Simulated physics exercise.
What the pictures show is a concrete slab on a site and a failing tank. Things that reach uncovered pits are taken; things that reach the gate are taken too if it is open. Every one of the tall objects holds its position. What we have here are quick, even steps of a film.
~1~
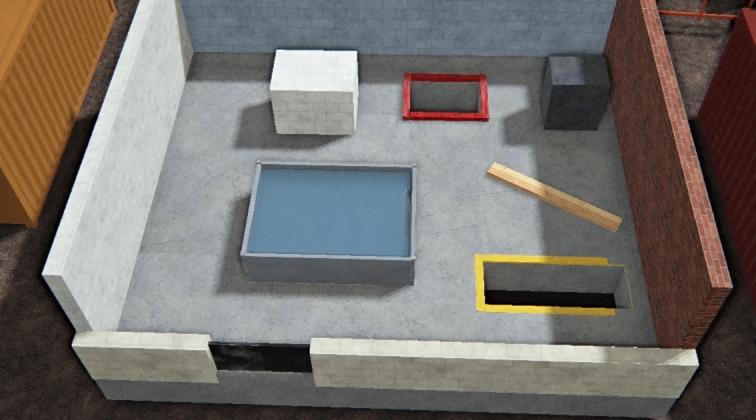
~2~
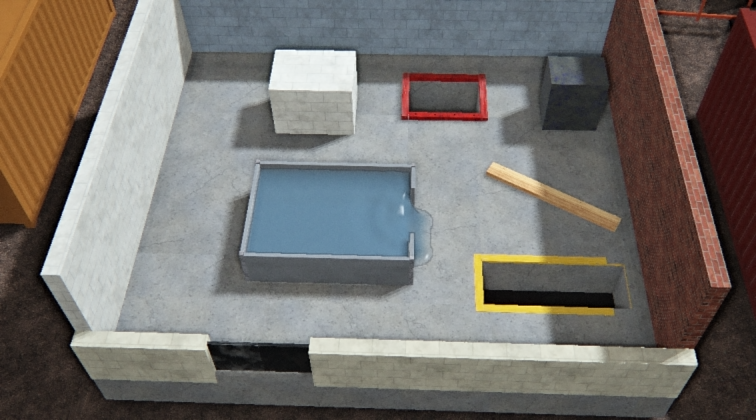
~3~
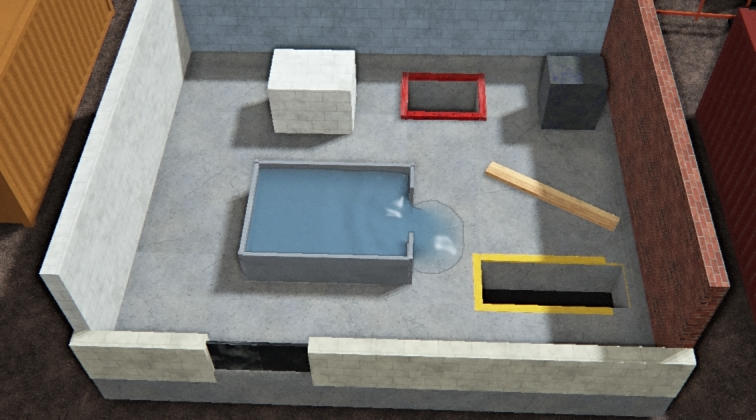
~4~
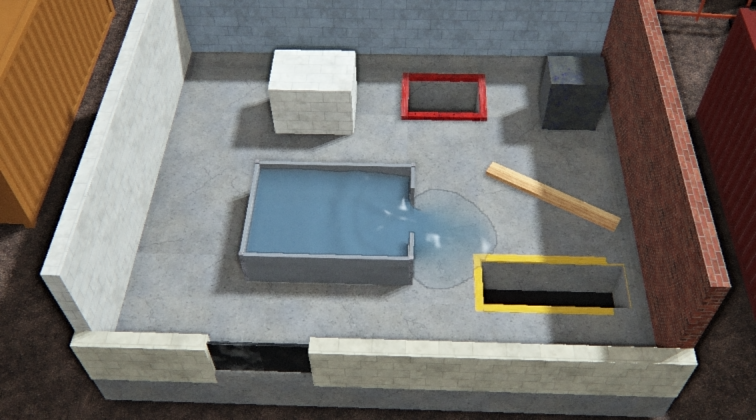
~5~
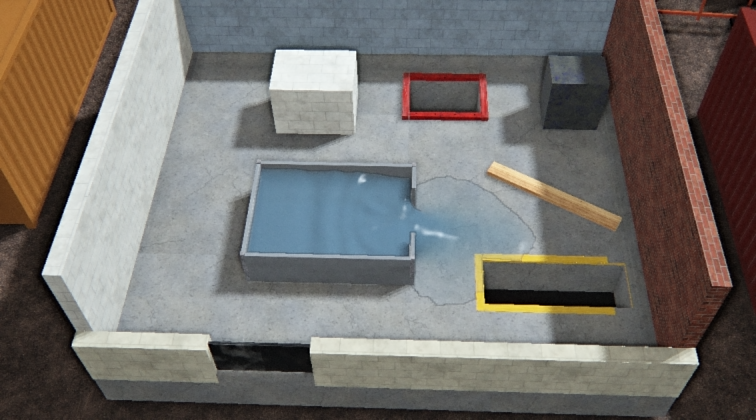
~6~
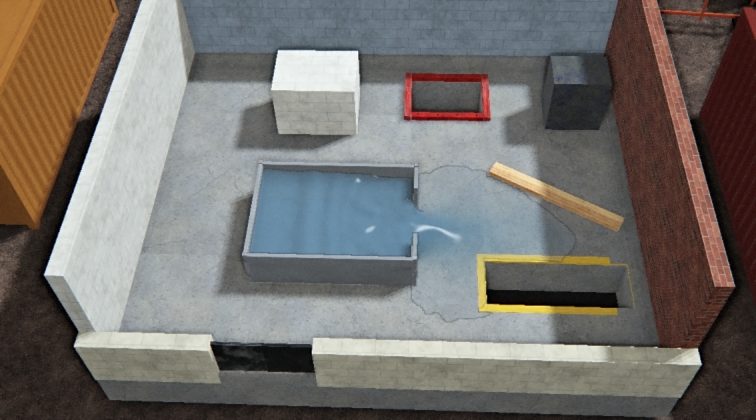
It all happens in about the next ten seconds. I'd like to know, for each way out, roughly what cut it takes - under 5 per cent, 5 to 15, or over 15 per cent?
The gate will not reach five per cent; the red pit will not reach five per cent; the yellow pit will not stay within fifteen per cent.
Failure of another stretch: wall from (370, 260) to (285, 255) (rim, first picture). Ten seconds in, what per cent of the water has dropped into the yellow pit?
Roughly 30 per cent goes to the yellow pit.
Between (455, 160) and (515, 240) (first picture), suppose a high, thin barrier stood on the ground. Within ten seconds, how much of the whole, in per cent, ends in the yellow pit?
Share for yellow - 55 in a hundred.
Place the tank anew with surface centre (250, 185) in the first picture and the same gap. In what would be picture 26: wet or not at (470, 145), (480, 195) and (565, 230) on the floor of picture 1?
One after the other: Under water, awash, under water.
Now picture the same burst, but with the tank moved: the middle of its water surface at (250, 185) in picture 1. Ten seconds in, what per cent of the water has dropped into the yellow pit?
Within ten seconds, 35 percent of the total ends up in the yellow pit.
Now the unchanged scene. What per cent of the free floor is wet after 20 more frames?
Roughly 30 percent, I'd say.
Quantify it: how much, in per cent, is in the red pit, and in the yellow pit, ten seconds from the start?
About 0 percent for the first and about 48 percent for the second.
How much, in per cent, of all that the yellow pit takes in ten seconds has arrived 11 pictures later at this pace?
Around 20 percent.
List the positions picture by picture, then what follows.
The first picture shows the water tank at (333, 212) is whole and still.
In the second picture, the front is at (422, 261), out from the gap at (410, 229).
In the third picture, the front is at (459, 249), out from the gap at (409, 229).
In the fourth picture, water pours out at (410, 230) and has run to (490, 247).
In the fifth picture, water pours out at (411, 229) and has run to (529, 241).
In the sixth picture, water pours out at (413, 229) and has run to (568, 236).
A moment on, water covers 15 % of the floor; the gate 0 %, the red pit 0 %, the yellow pit 4 %.
Next, water covers 25 % of the floor; the gate 0 %, the red pit 0 %, the yellow pit 10 %.
Then, water covers 30 % of the floor; the gate 0 %, the red pit 0 %, the yellow pit 19 %.
Later, water covers 40 % of the floor; the gate 0 %, the red pit 0 %, the yellow pit 34 %.
In the end, water covers 55 % of the floor; the gate 0 %, the red pit 0 %, the yellow pit 47 %.
